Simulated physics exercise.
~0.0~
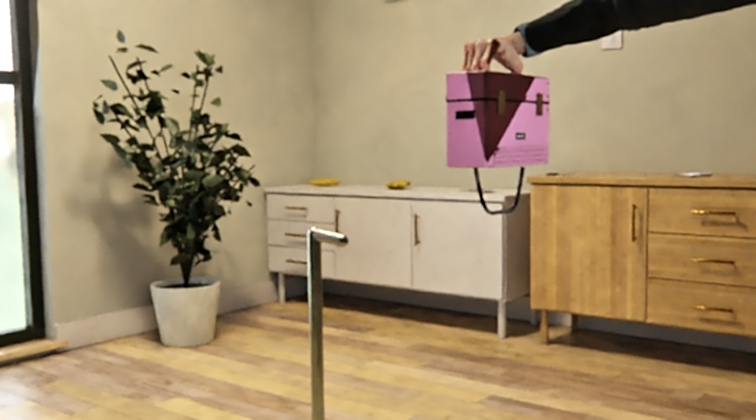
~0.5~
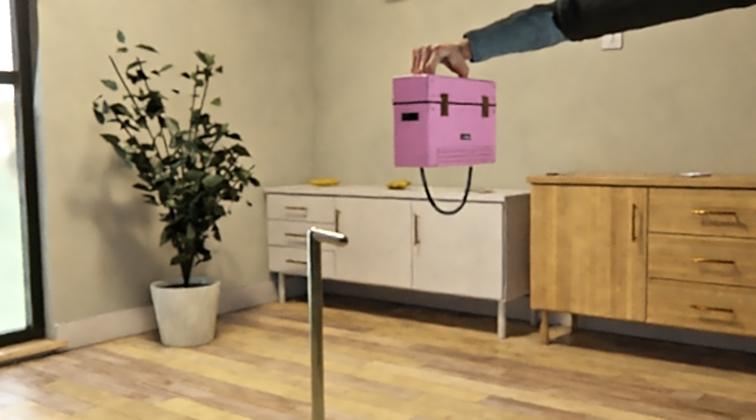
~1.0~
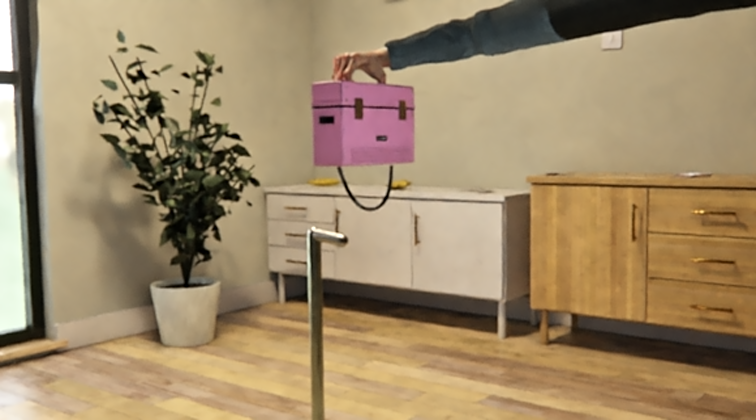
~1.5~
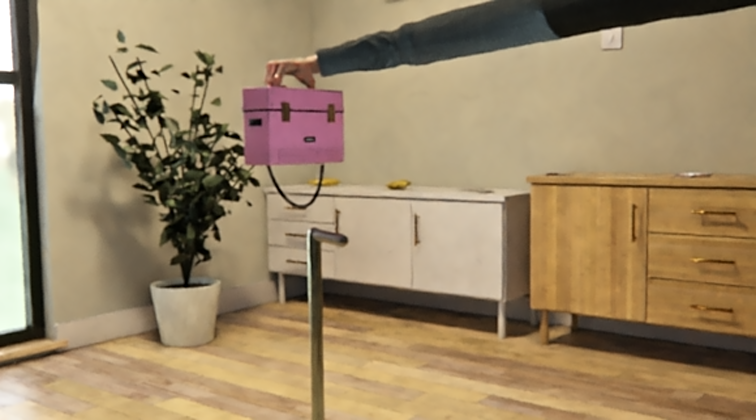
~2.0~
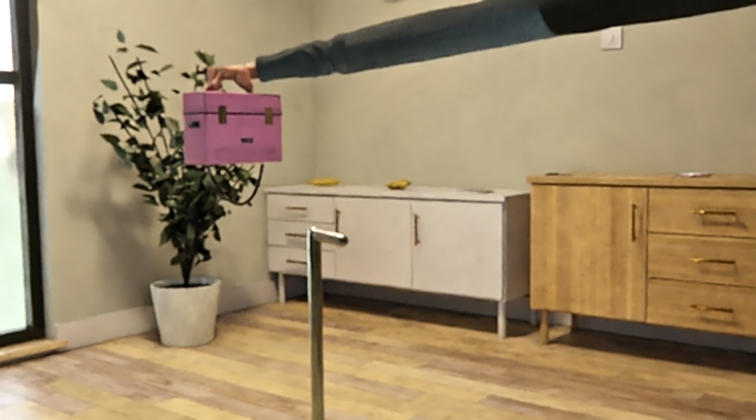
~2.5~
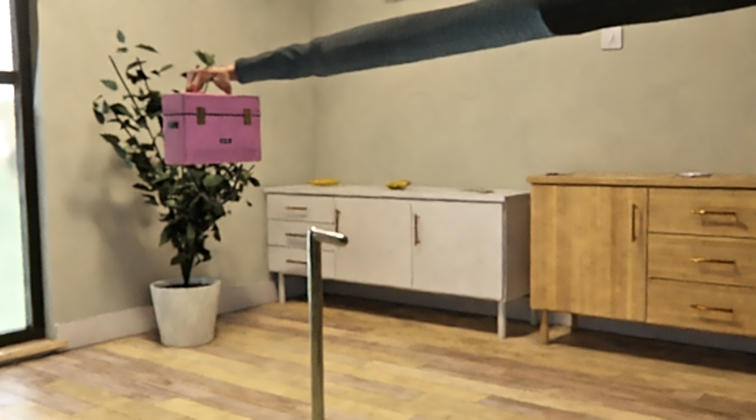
To begin with, a hand reaching in from the right holds a pink case upright in the air, a dark loop of lead dangling under it, in a room with a potted plant and two cabinets. The arm carries the case steadily left toward a slim metal post with a short hook at its top. The case passes over the post, and the hanging loop moves along with it without catching. It continues left until it is past the post. Finally, the hand holds the case in front of the plant, clear of the hook.
